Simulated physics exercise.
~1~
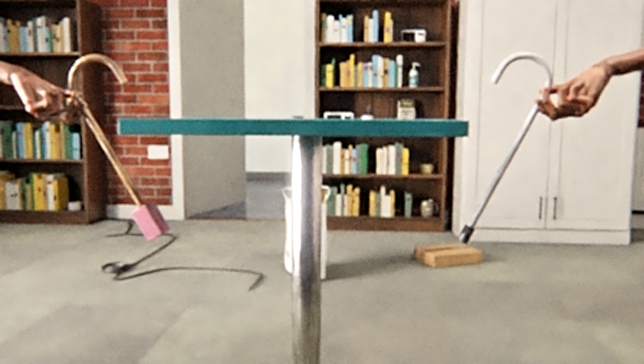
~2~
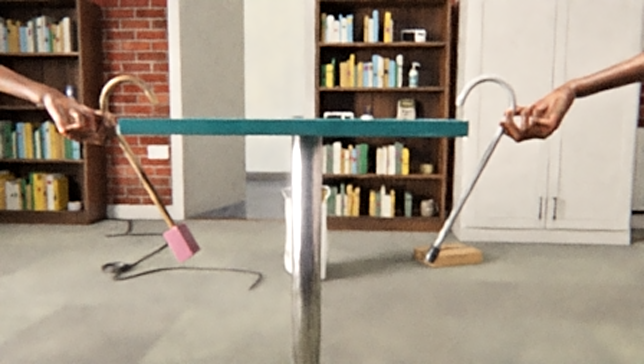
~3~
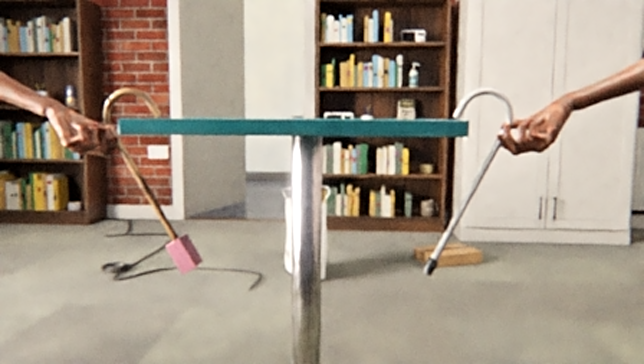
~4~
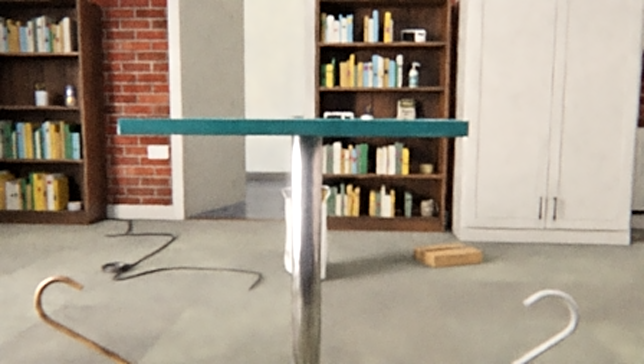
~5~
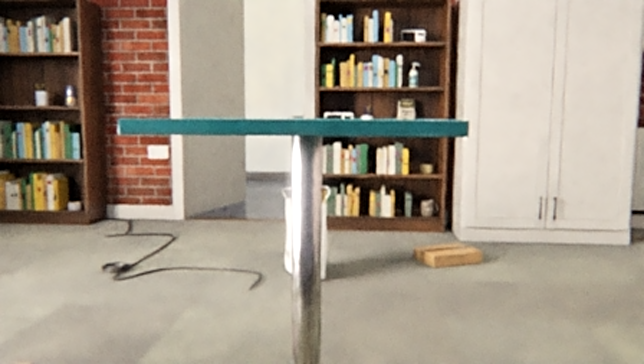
The clip opens on a small teal-topped table with a metal post, as two hands bring in hooked canes, a brown one with a pink block at its lower end on the left and a white one on the right. The hands move inward and bring the curved handles over the two ends of the tabletop. They lower the canes slightly, still holding them. Then the hands are gone and both canes drop, tilting, with only their curved tops showing low in view. Finally both have fallen out of sight, leaving the table standing bare.
